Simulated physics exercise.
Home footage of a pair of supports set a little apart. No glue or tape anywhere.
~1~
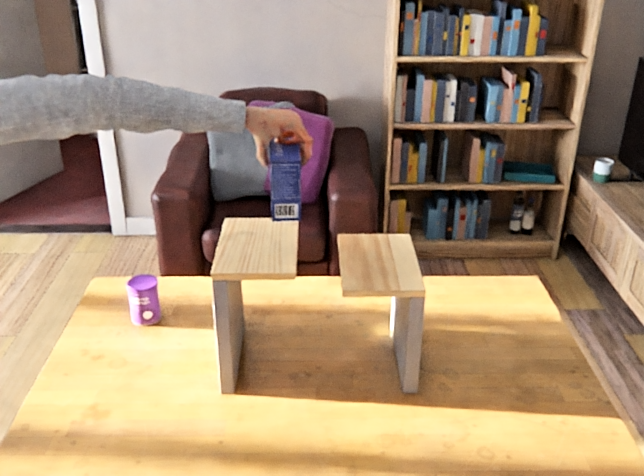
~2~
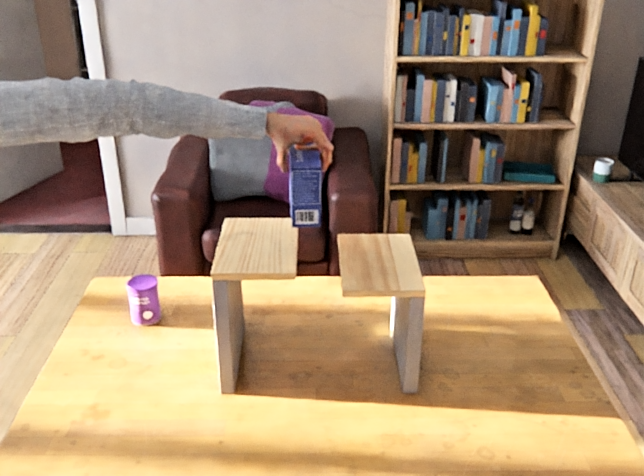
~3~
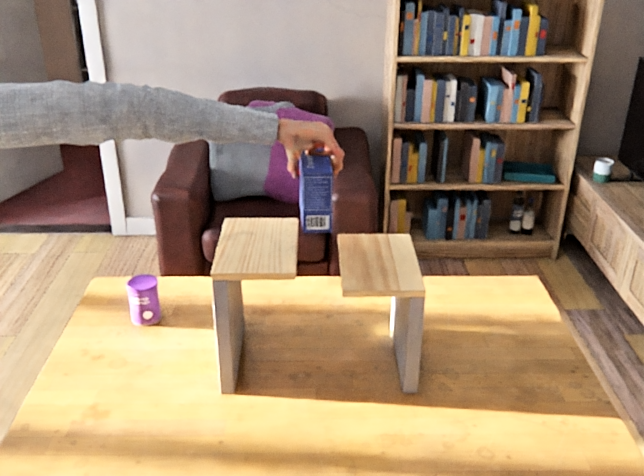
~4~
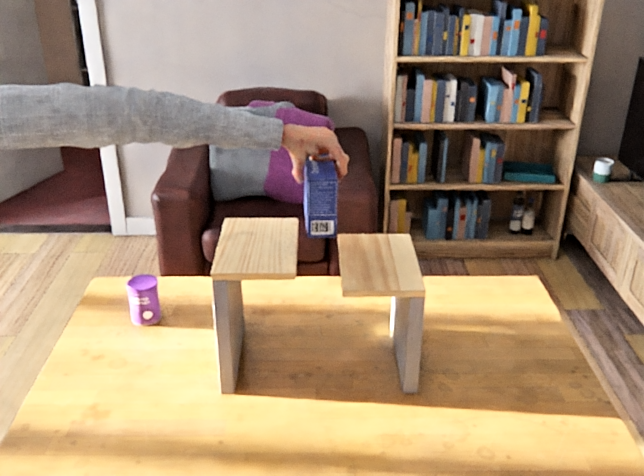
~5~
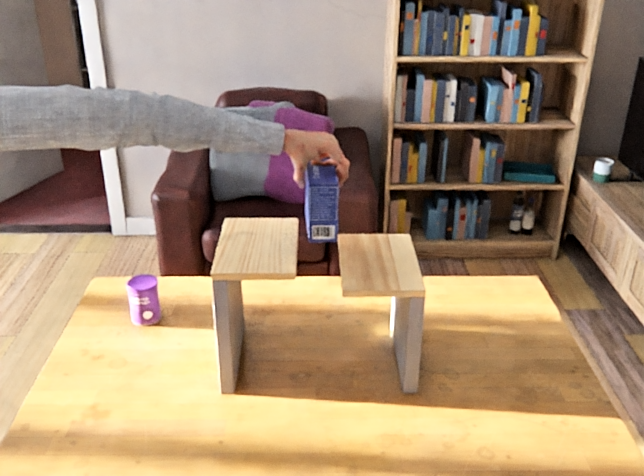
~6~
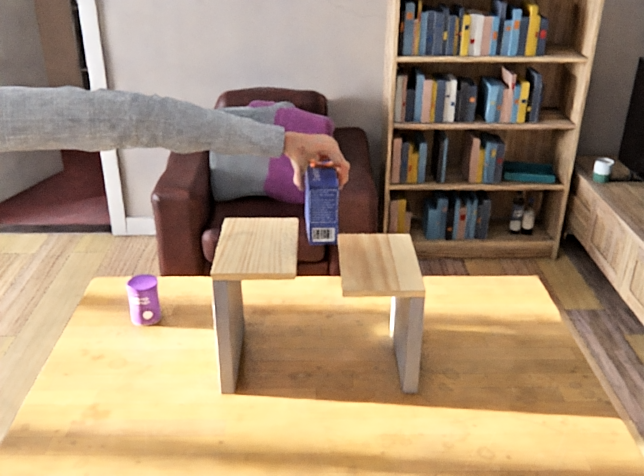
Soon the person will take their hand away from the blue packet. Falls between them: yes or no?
Yes.
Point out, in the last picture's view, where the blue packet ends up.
In the last picture, near pixel (320, 335).
Then, 0.20 s later than the last frame, blue packet moved a little near (321, 224).
Then, 0.30 s later than the last frame, blue packet moved about its own width near (320, 287).
Then, 0.50 s later than the last frame, blue packet moved well along near (320, 325).
When it is over, moved from the start, blue packet; purple tin as before. End places, in pixels of the last picture, blue packet near (320, 335). The packet goes down the gap.
